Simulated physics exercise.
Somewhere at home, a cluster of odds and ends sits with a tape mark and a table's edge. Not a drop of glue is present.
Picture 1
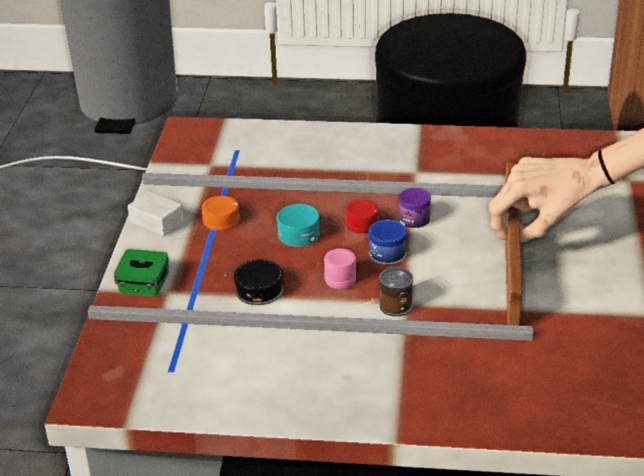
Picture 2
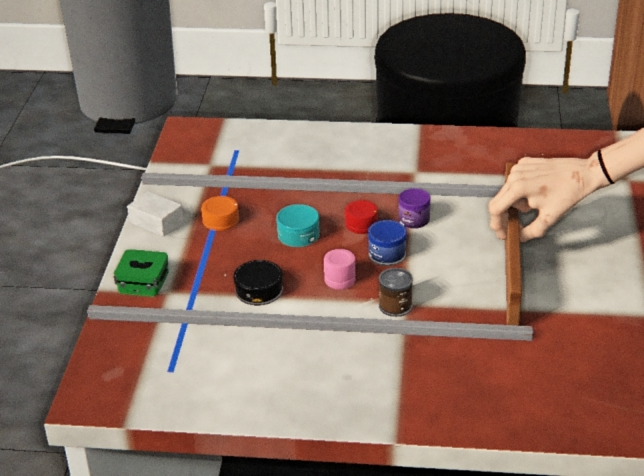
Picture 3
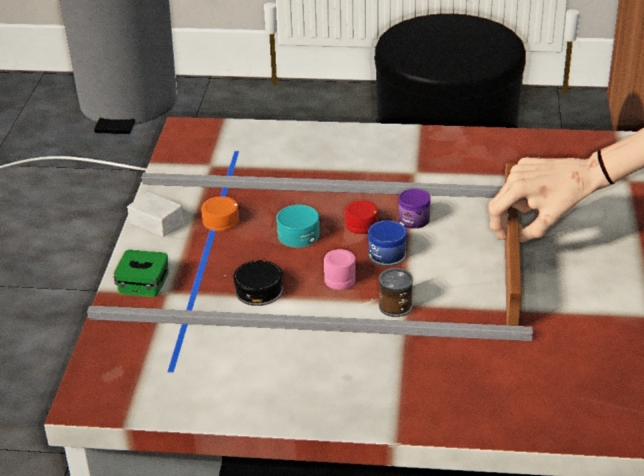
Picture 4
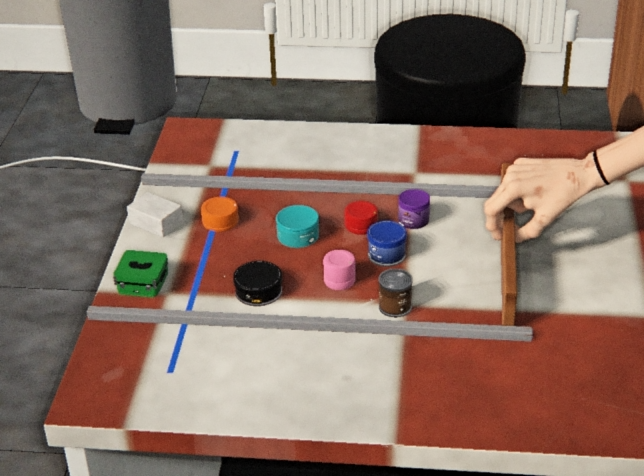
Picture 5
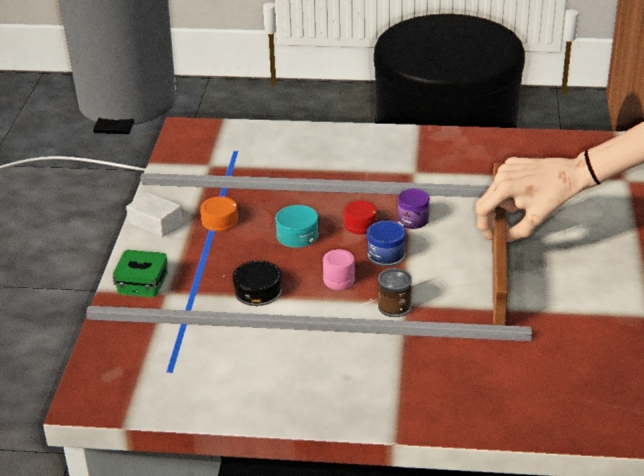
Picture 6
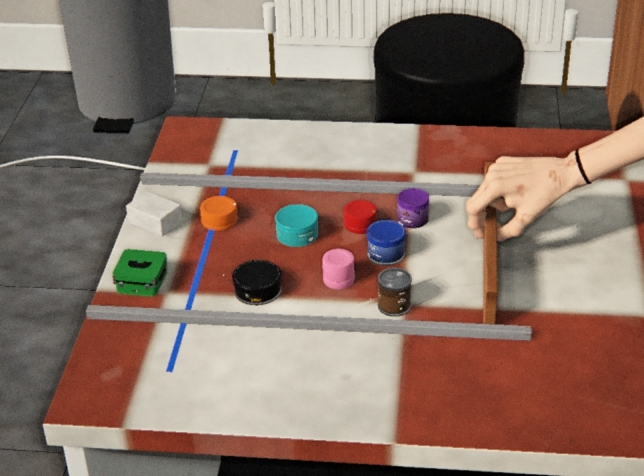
In the video, a hand holding a wooden board at the right of a checkered table slides it slightly left between two grey rails, while the colourful tubs, green case and white block near a blue line stay still.
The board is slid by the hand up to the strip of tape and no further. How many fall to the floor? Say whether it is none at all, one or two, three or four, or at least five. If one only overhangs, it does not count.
It ends with no piece gone from the top.
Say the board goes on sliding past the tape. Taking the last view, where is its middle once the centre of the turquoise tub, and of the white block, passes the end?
Estimated middle: (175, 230), and (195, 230) for the other.
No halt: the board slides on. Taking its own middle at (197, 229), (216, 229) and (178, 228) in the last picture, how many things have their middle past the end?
That makes 1, 0, 2.
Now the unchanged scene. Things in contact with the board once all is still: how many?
Result: 5 in all.
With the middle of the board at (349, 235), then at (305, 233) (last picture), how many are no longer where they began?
Respectively 6 and 7.
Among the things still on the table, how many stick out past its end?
The tally is 2.
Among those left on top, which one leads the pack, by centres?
Nearest at the end: The green case.
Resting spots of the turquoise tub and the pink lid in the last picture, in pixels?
Roughly (151, 233); the other one roughly (183, 262).
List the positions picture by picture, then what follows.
In the first frame, white block (156, 214); green case (143, 274); orange lid (221, 213); board (512, 242); tape (208, 248).
In the second frame, green case (142, 274); turquoise tub (298, 226).
In the third frame, orange lid (220, 214); board (512, 242).
In the fourth frame, white block (155, 214); purple tub (414, 209).
In the fifth frame, green case (141, 274); blue pot (386, 244).
In the sixth frame, white block (154, 213); green case (141, 274); orange lid (219, 213); board (490, 241); tape (206, 248).
Soon after, none off yet; white block at rest near (154, 213); green case at rest near (141, 274); orange lid at rest near (219, 213).
After that, none off yet; white block at rest near (154, 213); green case at rest near (138, 274); orange lid displaced a little near (205, 210).
In the end, the number that fall off is zero.
